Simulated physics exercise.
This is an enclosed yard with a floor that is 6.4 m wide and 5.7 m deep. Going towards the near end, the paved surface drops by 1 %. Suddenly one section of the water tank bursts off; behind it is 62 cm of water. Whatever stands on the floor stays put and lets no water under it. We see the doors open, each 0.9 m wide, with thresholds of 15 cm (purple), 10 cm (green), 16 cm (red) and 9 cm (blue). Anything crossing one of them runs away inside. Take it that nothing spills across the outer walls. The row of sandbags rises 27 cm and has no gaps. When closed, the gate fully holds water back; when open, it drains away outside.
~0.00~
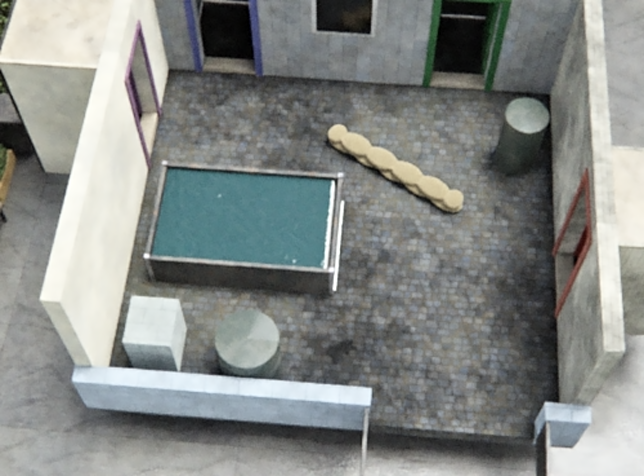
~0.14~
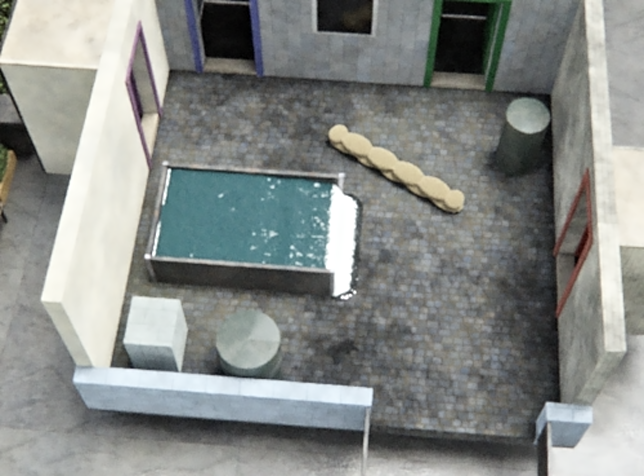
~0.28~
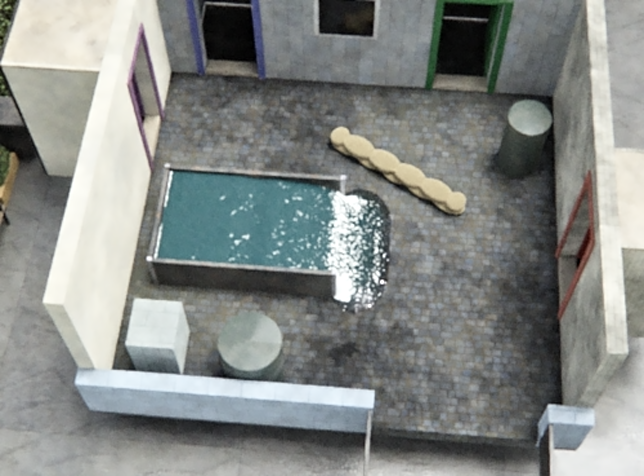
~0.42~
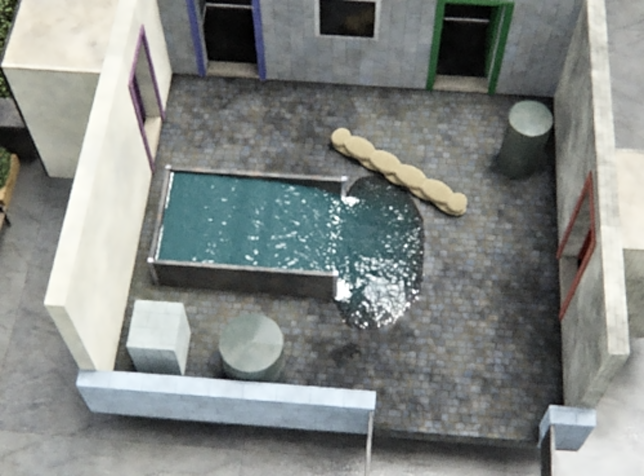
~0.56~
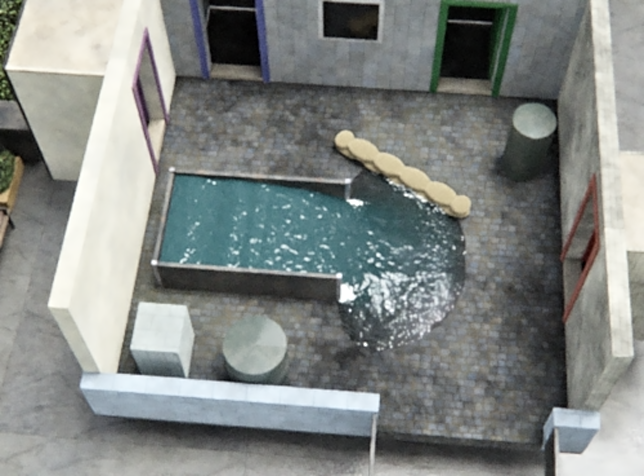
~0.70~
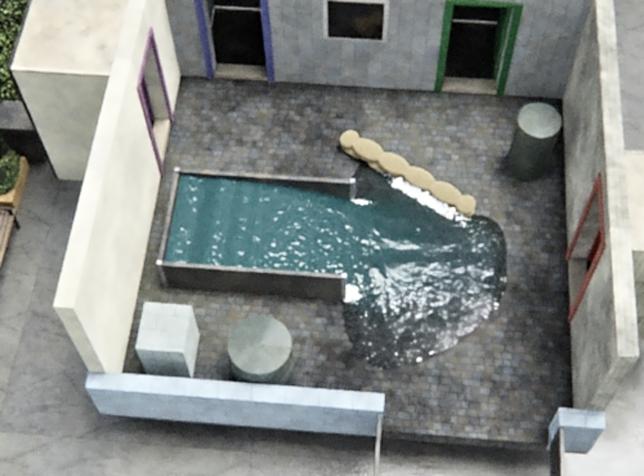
A walled yard held a tank of still water until its right end gave way, and the water poured out, spread across the paving in a widening pool and ran along the sandbag row.
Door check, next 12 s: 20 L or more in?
Purple door: Short; green door: Short; red door: Surplus; blue door: Short.
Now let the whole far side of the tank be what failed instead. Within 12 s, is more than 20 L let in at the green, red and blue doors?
Door green stays within, door red stays within, door blue goes beyond.
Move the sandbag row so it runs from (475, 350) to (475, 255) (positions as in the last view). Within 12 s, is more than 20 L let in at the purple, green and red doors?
Against that limit: Purple under, green above, red under.
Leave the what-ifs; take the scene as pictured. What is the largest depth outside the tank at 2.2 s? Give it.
Roughly 34 cm.
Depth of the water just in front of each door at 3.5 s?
Door by door, in cm: Purple reads 0, green reads 2, red reads 26, blue reads 0.
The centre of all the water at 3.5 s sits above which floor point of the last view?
Balance point at about (415, 270).
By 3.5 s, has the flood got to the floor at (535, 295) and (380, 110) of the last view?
I'd call them drenched and then spared.
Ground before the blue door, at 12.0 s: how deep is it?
Depth: Approx. 3.0 cm.
After 1.4 s water covers 30 % of the floor and is deepest (34 cm) near (563, 257); purple door not reached, green door not reached, red door 28 cm at the sill, 7 L in, blue door not reached.
After 2.2 s water covers 40 % of the floor and is deepest (34 cm) near (568, 428); purple door not reached, green door not reached, red door 34 cm at the sill, 66 L in, blue door not reached.
After 3.5 s water covers 50 % of the floor and is deepest (36 cm) near (568, 428); purple door not reached, green door 2 cm at the sill, 0 L in, red door 26 cm at the sill, 166 L in, blue door not reached.
After 7.0 s water covers 80 % of the floor and is deepest (11 cm) near (568, 428); purple door 3 cm at the sill, 0 L in, green door 3 cm at the sill, 0 L in, red door 9 cm at the sill, 190 L in, blue door not reached.
After 12.0 s water covers 90 % of the floor and is deepest (6 cm) near (119, 393); purple door 5 cm at the sill, 0 L in, green door 3 cm at the sill, 0 L in, red door 4 cm at the sill, 190 L in, blue door 3 cm at the sill, 0 L in.
